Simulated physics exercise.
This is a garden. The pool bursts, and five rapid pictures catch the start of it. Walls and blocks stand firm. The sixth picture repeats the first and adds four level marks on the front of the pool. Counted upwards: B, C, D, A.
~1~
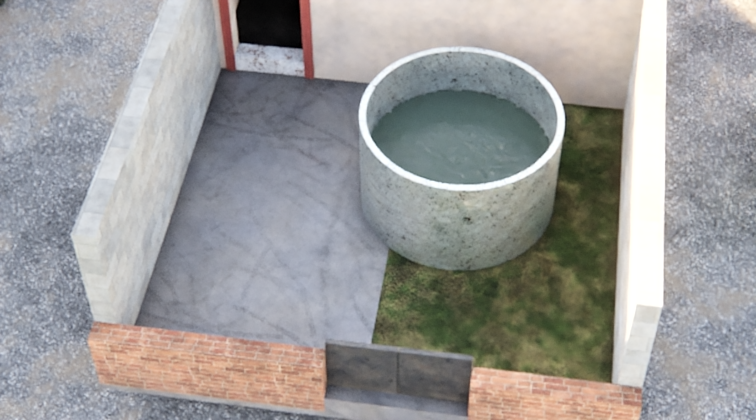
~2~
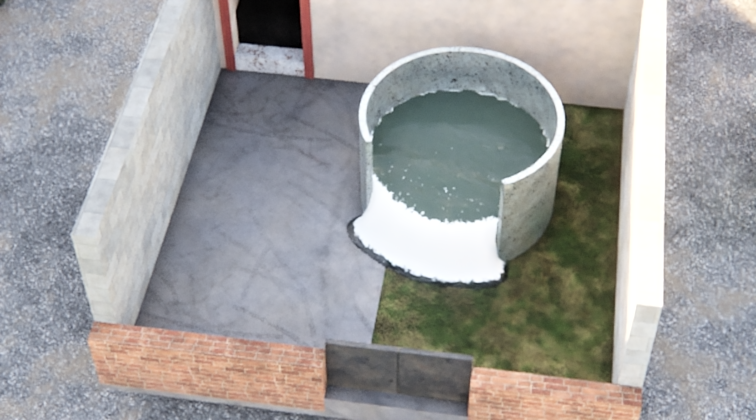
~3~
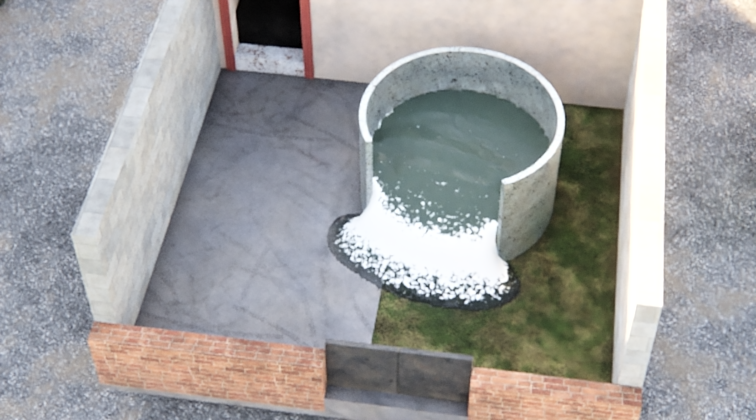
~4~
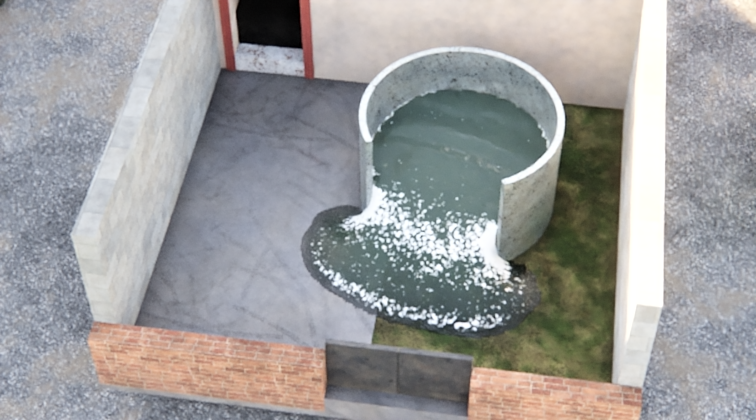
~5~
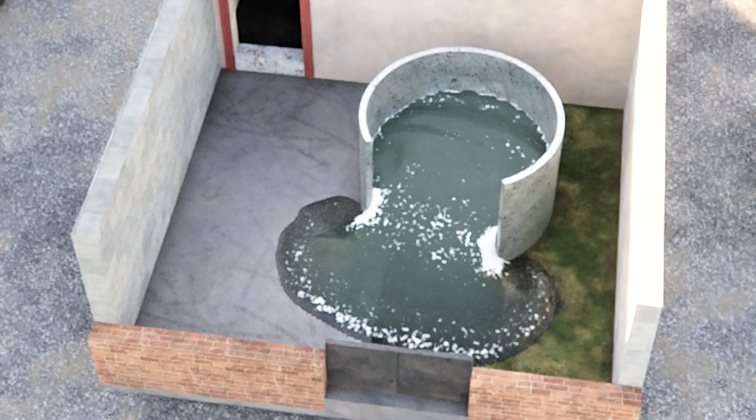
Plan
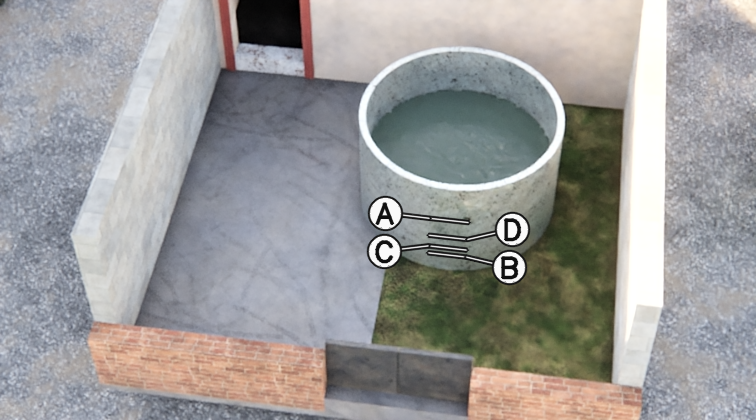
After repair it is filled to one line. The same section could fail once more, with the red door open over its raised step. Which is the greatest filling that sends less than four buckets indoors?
Use level A.
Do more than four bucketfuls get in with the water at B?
No, that is safe.
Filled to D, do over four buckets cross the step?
No, not at all.
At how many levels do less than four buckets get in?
All of the four.
In white, A at (448, 220); B at (447, 254); C at (447, 247); D at (448, 237); from the bottom up B, C, D, A.
For level A, a splash gets over, under a bucket.
For level B, nothing gets over.
For level C, nothing gets over.
For level D, nothing gets over.
